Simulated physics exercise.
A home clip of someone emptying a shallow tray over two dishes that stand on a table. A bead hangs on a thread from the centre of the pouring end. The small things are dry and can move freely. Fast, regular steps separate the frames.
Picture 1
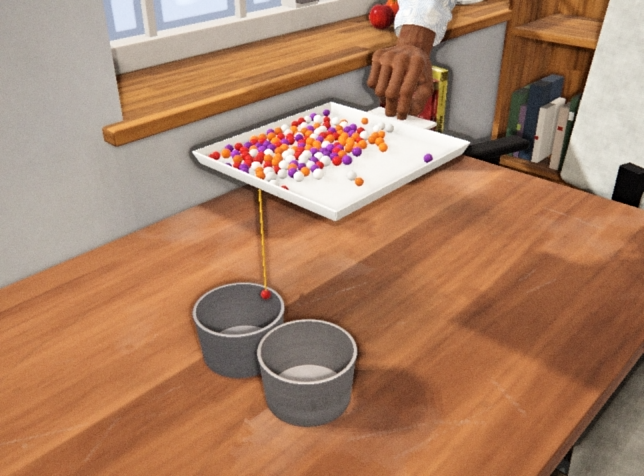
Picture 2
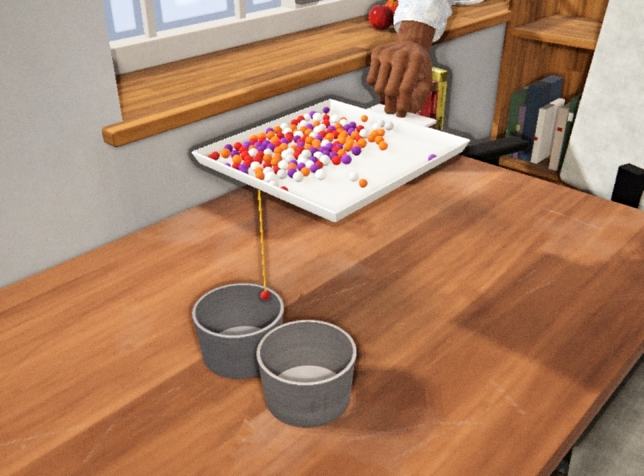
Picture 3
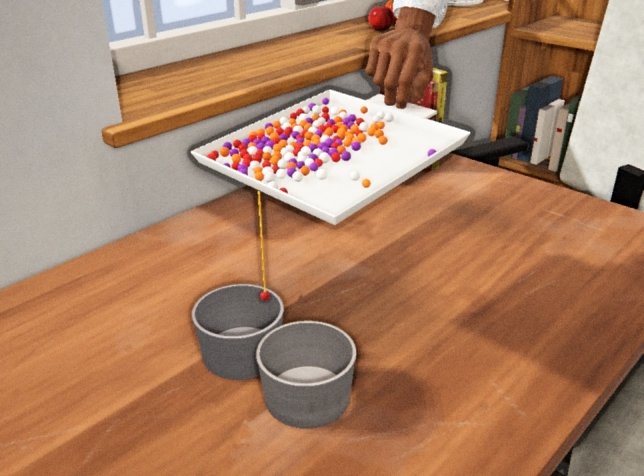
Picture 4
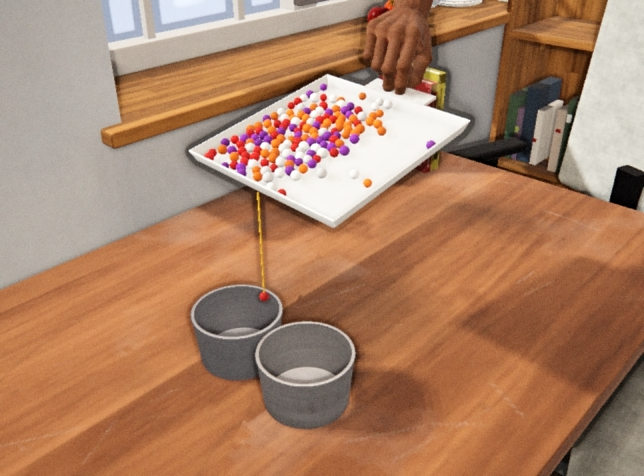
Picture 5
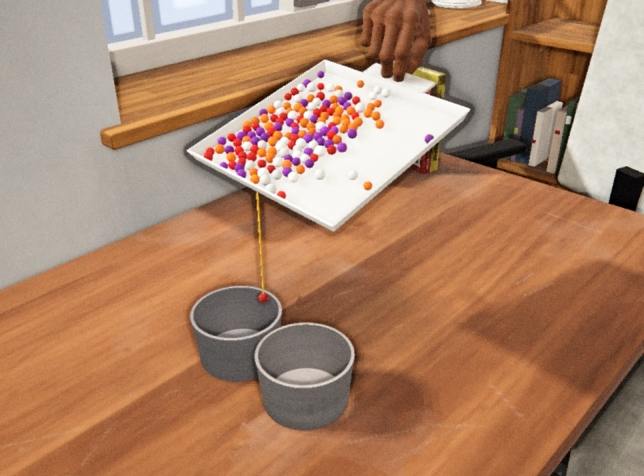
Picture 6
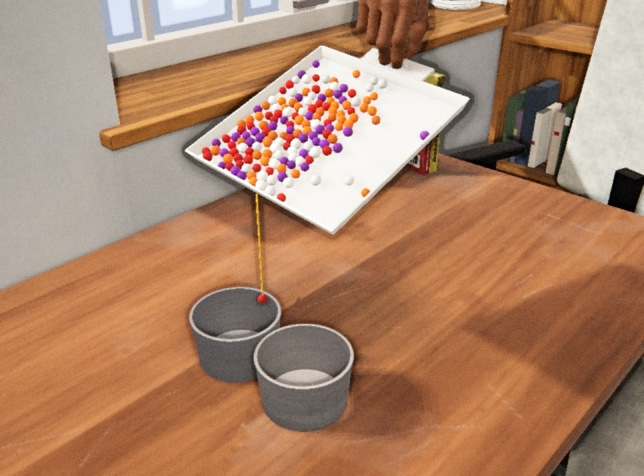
At the start, a hand holds a shallow white tray of colourful round beads nearly level above two grey dishes on a wooden table, a red bead hanging on a thread below. The hand then gradually tips the tray, its pouring end lowest at the right corner, and the beads begin moving, a few first, then almost all.
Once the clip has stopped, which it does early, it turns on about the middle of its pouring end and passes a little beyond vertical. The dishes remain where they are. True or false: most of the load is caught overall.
True.
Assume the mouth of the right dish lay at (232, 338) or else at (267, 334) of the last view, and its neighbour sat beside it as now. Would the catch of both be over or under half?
Short of half, then short of half.
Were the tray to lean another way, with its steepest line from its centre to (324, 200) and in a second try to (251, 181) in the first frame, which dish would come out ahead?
Place one gives the rightmost dish, place two gives the leftmost dish.
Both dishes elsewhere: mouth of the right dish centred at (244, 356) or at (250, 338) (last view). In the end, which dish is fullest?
Result, first place: The righthand one; second place: The righthand one.
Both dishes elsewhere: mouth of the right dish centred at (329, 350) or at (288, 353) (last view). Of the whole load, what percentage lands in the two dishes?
Roughly 40 per cent, then roughly 70 per cent.
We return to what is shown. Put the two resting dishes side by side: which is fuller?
That would be the right of the two, then.
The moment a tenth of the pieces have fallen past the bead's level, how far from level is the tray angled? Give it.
I'd say it is tilted about 60°.
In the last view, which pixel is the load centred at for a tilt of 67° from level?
About (284, 271).
Just after the last frame, tray tipped steeply; roughly a third on the tray; about a tenth in the right dish; about a tenth in the left dish; about a tenth outside both; roughly a third in the air.
A moment on, tray tipped past a quarter turn; roughly half in the right dish; roughly a quarter in the left dish; roughly a quarter outside both; just a few in the air.
Further on, tray tipped past a quarter turn; roughly half in the right dish; roughly a quarter in the left dish; roughly a quarter outside both.
When it is over, tray tipped past a quarter turn; roughly half in the right dish; roughly a quarter in the left dish; roughly a quarter outside both.
